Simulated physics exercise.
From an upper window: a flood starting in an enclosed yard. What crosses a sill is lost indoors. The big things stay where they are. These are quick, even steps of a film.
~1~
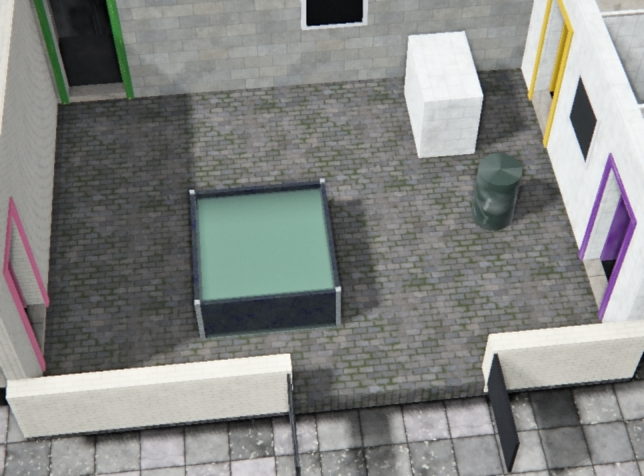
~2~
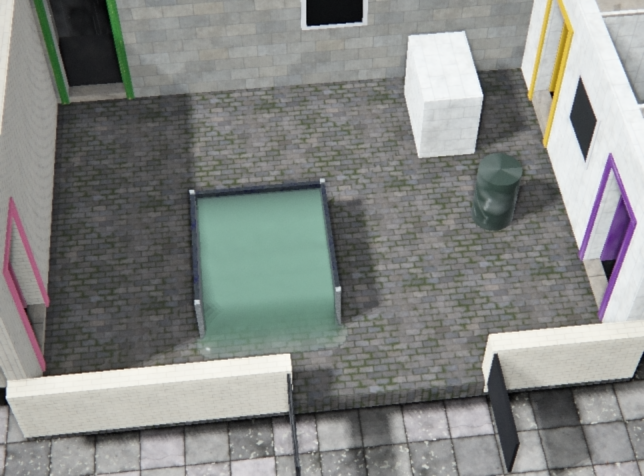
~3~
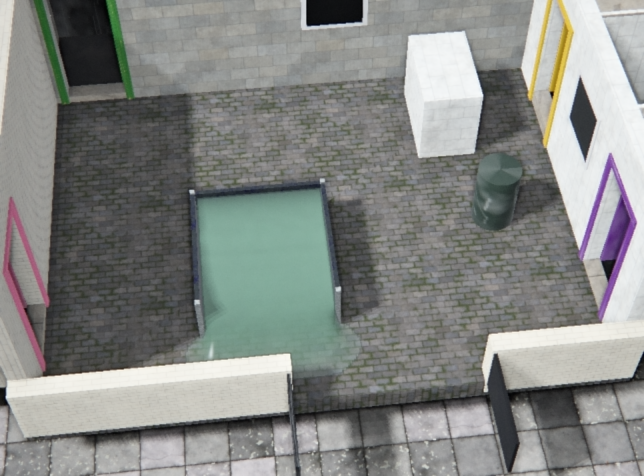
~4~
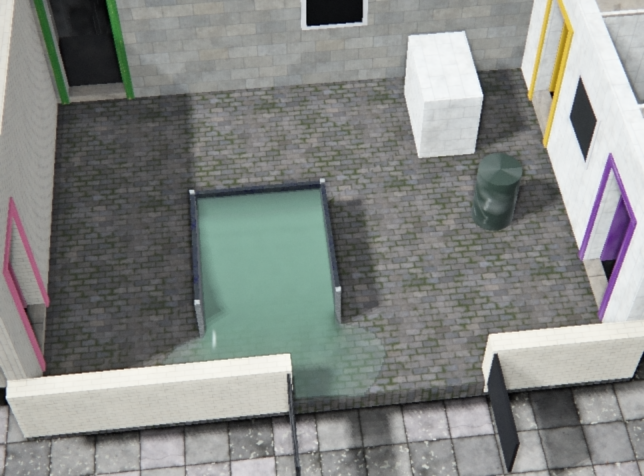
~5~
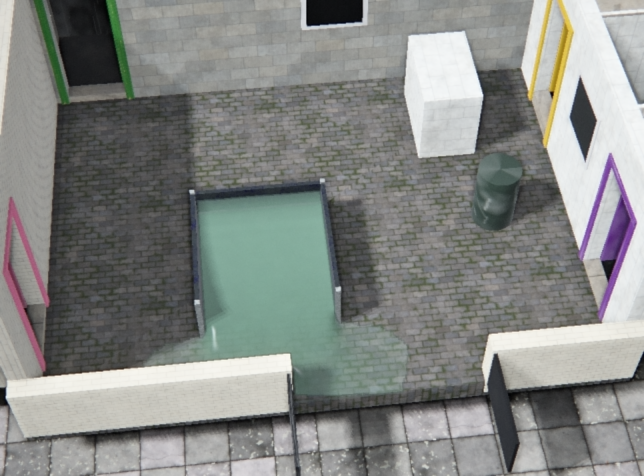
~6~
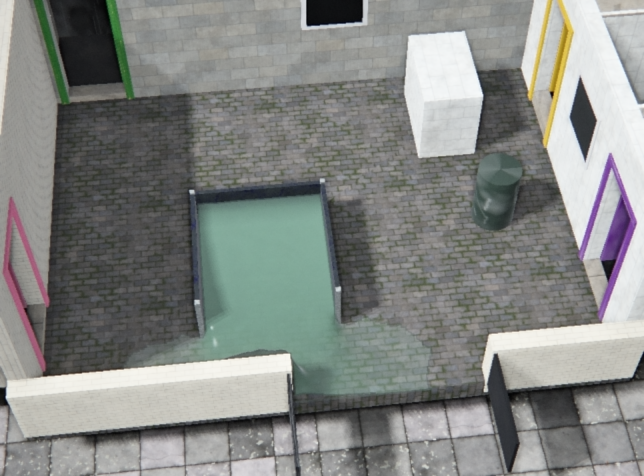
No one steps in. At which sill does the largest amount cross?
It is the pink one.
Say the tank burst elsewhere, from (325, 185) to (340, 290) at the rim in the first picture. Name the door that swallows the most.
That is the door marked purple.
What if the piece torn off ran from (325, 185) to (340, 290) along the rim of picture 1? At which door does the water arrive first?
The purple-painted one.
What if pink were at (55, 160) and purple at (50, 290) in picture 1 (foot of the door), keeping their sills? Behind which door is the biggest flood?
The purple door.
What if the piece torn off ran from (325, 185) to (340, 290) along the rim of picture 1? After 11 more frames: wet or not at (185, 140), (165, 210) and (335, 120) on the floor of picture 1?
In turn: No water, dry, clear.
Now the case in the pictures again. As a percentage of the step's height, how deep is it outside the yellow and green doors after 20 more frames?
In turn 0 and 0 per cent.
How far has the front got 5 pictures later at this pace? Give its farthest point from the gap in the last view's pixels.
I would point to (42, 408).
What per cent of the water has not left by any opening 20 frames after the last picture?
I make it 58 per cent.
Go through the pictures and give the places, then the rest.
The water tank at (263, 244) is whole and still, in the first frame.
Water pours out at (270, 317) and has run to (344, 328), in the second frame.
Water pours out at (270, 319) and has run to (355, 343), in the third frame.
Water pours out at (270, 320) and has run to a hidden place, in the fourth frame.
Water pours out at (270, 321) and has run to a hidden place, in the fifth frame.
The front is at a hidden place, out from the gap at (270, 321), in the sixth frame.
A moment on, water covers 15 % of the floor; pink door wet at the sill, nothing in, green door not reached, yellow door not reached, purple door not reached.
Next, water covers 20 % of the floor; pink door some in, green door not reached, yellow door not reached, purple door not reached.
Then, water covers 35 % of the floor; pink door a lot in, green door not reached, yellow door not reached, purple door not reached.
Later, water covers 55 % of the floor; pink door a lot in, green door wet at the sill, nothing in, yellow door not reached, purple door a trickle in.
In the end, water covers 80 % of the floor; pink door a lot in, green door wet at the sill, nothing in, yellow door not reached, purple door a trickle in; the pink door has let in the most.
